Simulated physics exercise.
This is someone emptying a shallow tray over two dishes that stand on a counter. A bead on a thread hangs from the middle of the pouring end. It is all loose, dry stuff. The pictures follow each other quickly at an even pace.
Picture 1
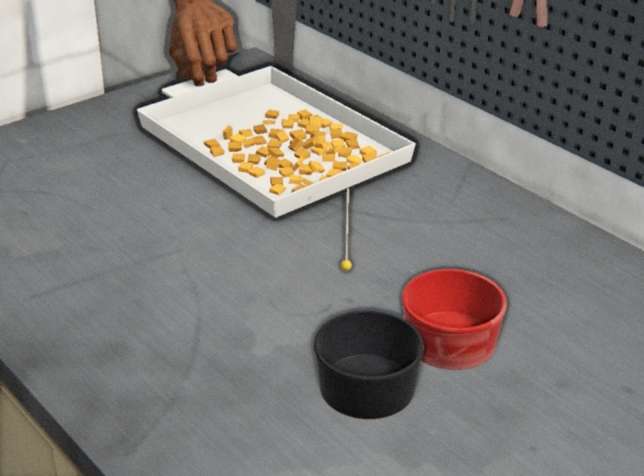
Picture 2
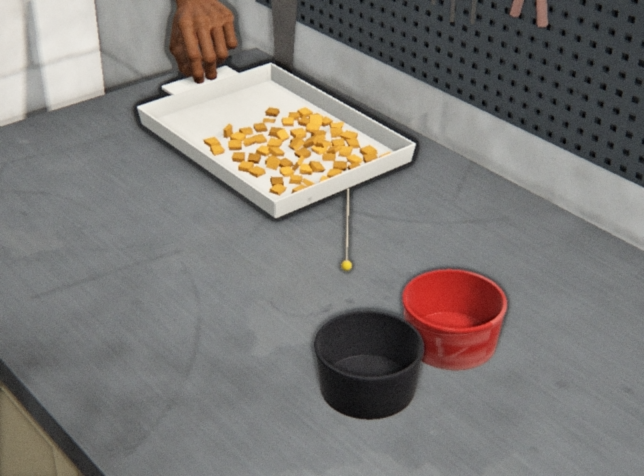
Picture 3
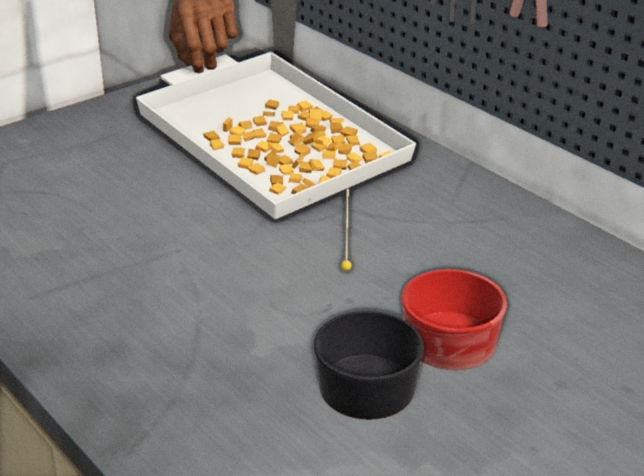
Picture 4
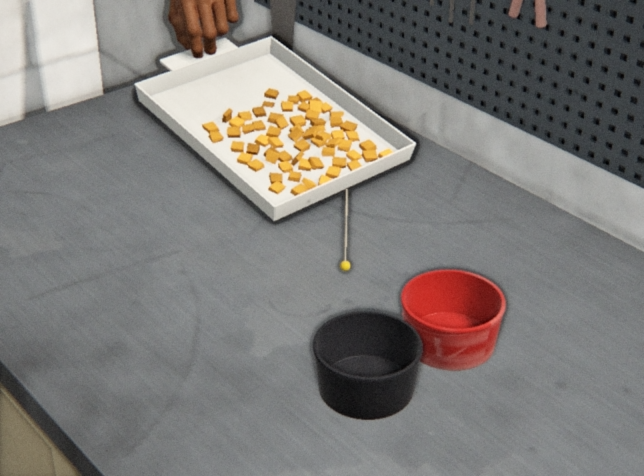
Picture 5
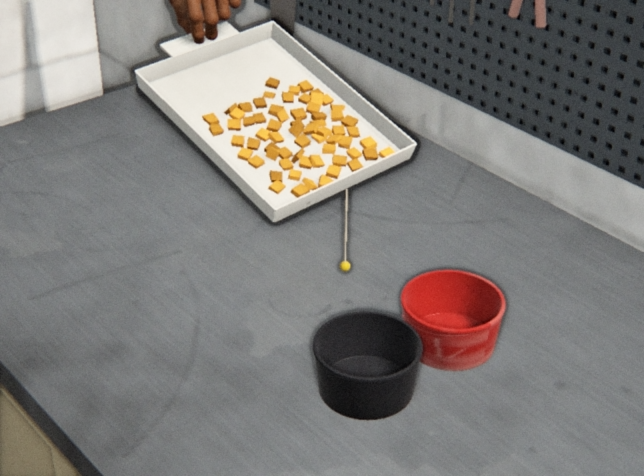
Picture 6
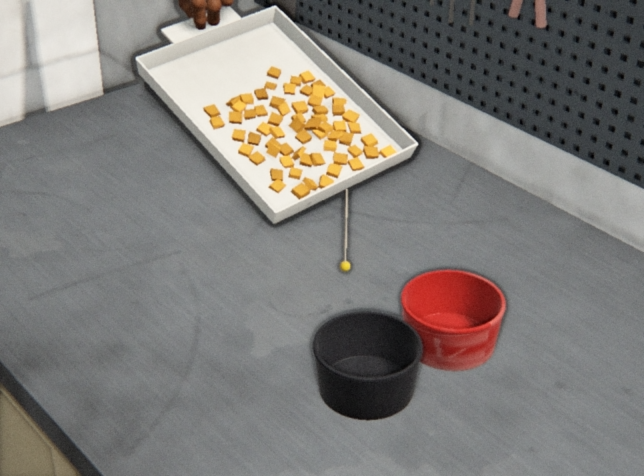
On a grey counter, a hand gripped the far end of a white tray of small crackers and steadily raised it, tilting the tray toward a black dish and a red one.
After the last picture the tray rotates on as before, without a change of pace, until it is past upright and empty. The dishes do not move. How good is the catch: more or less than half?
In the dishes lies less than half of it.
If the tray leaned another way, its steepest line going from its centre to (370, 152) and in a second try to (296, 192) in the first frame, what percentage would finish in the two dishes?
Roughly 0 per cent, and 10 per cent.
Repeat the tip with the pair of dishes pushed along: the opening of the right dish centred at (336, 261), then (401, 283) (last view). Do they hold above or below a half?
One: Not half. Two: More than half.
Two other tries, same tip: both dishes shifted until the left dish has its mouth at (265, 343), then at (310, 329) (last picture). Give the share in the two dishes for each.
About 70 and 80 per cent.
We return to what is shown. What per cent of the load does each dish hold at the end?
For the left dish some 10 %, for the right dish some 10 %.
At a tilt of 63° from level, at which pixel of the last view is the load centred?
Near (324, 153).
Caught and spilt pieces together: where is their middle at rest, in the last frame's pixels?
Close to (334, 359).
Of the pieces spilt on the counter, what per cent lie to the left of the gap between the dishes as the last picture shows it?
About 100 per cent.
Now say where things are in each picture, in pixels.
In the first picture, corners of the pouring end at (275, 199) and (411, 144), level; middle of the load at (296, 145), small crackers; left dish at (403, 388); right dish at (489, 340); bead on its thread at (346, 265).
In the second picture, corners of the pouring end at (276, 199) and (411, 144), level; middle of the load at (296, 144).
In the third picture, corners of the pouring end at (276, 201) and (412, 143), tipped barely, lowest at the left corner; middle of the load at (296, 140).
In the fourth picture, corners of the pouring end at (275, 204) and (412, 143), tipped a little, lowest at the left corner; middle of the load at (296, 135).
In the fifth picture, corners of the pouring end at (276, 207) and (413, 143), tipped a little, lowest at the left corner; middle of the load at (297, 130).
In the sixth picture, corners of the pouring end at (277, 209) and (414, 143), tipped clearly, lowest at the left corner; middle of the load at (297, 125); left dish at (402, 389); right dish at (488, 341).
Soon, tray tipped steeply; all on the tray.
A while on, tray tipped past a quarter turn; nearly all on the tray; a small part outside both.
Towards the end, tray tipped past a quarter turn; a small part in the left dish; a small part in the right dish; most outside both.
Finally, tray tipped past a quarter turn; a small part in the left dish; a small part in the right dish; most outside both.
